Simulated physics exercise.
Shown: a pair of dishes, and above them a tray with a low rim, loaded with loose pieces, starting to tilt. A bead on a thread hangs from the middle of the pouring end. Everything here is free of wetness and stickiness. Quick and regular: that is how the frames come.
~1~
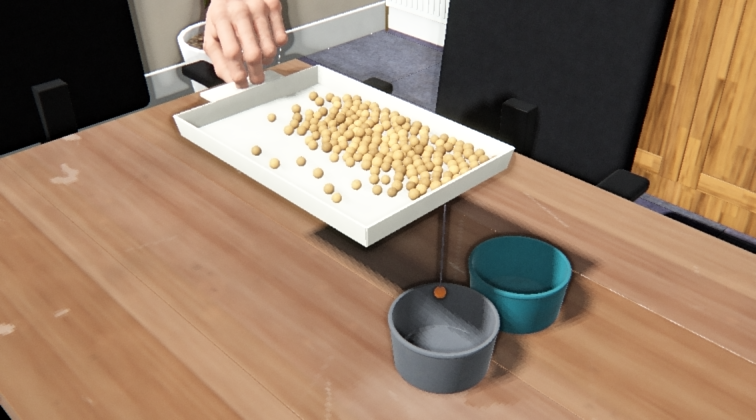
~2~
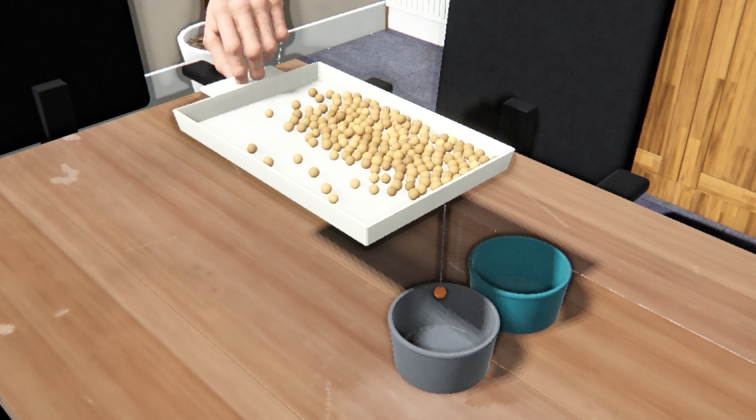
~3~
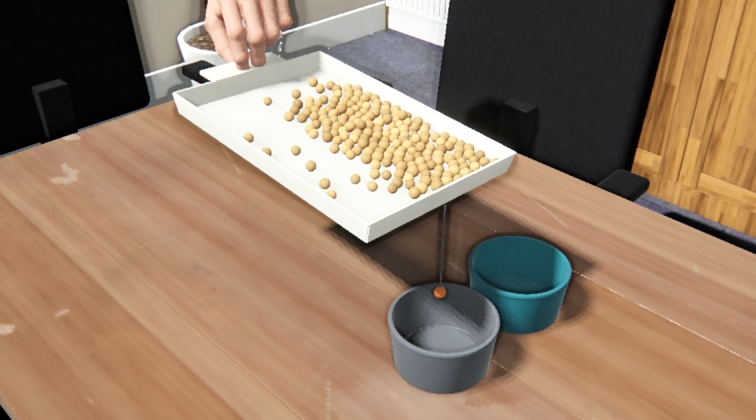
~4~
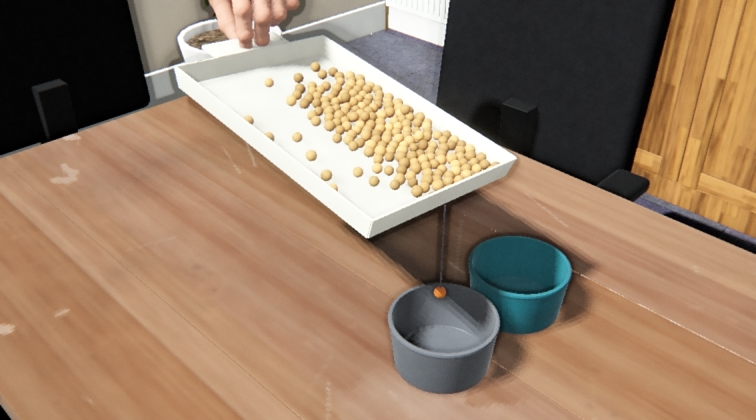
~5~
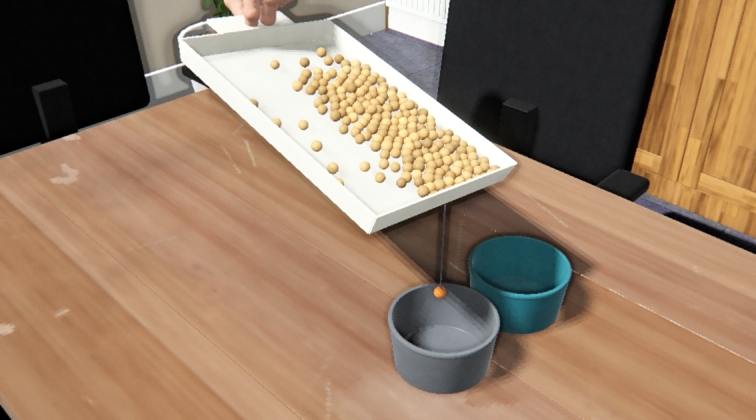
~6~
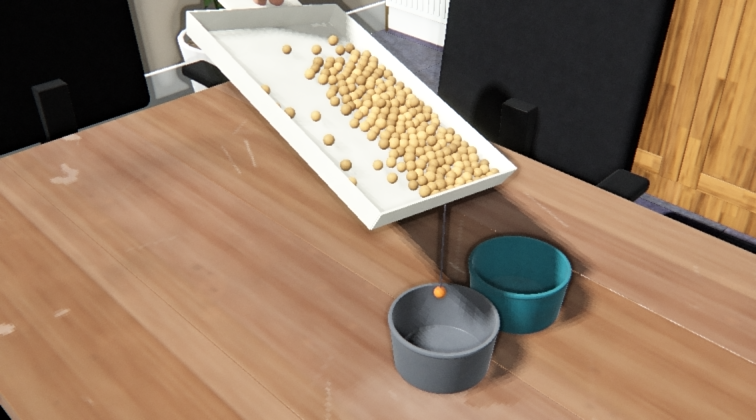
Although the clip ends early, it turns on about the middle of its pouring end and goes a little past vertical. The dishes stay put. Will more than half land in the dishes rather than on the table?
Yes.
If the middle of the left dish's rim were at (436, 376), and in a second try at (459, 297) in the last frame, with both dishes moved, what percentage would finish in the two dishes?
Respectively 40 % and 50 %.
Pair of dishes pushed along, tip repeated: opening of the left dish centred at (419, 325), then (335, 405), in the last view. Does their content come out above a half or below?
Together the dishes get beyond half first, then less than a half.
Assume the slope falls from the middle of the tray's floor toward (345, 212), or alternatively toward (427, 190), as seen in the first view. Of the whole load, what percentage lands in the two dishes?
Case one near 0 %; case two near 30 %.
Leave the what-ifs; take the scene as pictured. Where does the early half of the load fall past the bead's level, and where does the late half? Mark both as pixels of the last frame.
Early half (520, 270), late half (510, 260).
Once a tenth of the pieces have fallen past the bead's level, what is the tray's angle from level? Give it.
It's turned some 80 degrees by then.
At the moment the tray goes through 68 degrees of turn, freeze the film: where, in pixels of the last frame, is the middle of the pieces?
The load's middle is around (474, 159).
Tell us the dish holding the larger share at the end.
In the end, the right-side dish gets more.
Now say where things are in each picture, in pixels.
In the first picture, corners of the pouring end near (366, 224) and (508, 148), level; middle of the load near (377, 141), round wooden beads; left dish near (484, 361); right dish near (558, 303); bead on its thread near (440, 292).
In the second picture, corners of the pouring end near (367, 223) and (509, 149), level; middle of the load near (377, 141).
In the third picture, corners of the pouring end near (369, 220) and (510, 152), tipped barely, lowest at the right corner; middle of the load near (378, 136), only a few on the move.
In the fourth picture, corners of the pouring end near (372, 216) and (511, 157), tipped a little, lowest at the right corner; middle of the load near (380, 129), only a few on the move.
In the fifth picture, corners of the pouring end near (376, 213) and (511, 161), tipped clearly, lowest at the right corner; middle of the load near (386, 124), a little on the move.
In the sixth picture, corners of the pouring end near (381, 210) and (511, 166), tipped clearly, lowest at the right corner; middle of the load near (401, 126), near two thirds on the move; left dish near (484, 361); right dish near (558, 303).
Shortly afterwards, tray tipped steeply; all but a few on the tray; only a few in the right dish; a little in the air.
Next, tray tipped past a quarter turn; a little on the tray; only a few in the left dish; near two thirds in the right dish; near a quarter outside both; a little in the air.
Some moments later, tray tipped past a quarter turn; only a few in the left dish; the bulk in the right dish; near a quarter outside both.
In the end, tray tipped past a quarter turn; only a few in the left dish; the bulk in the right dish; near a quarter outside both.
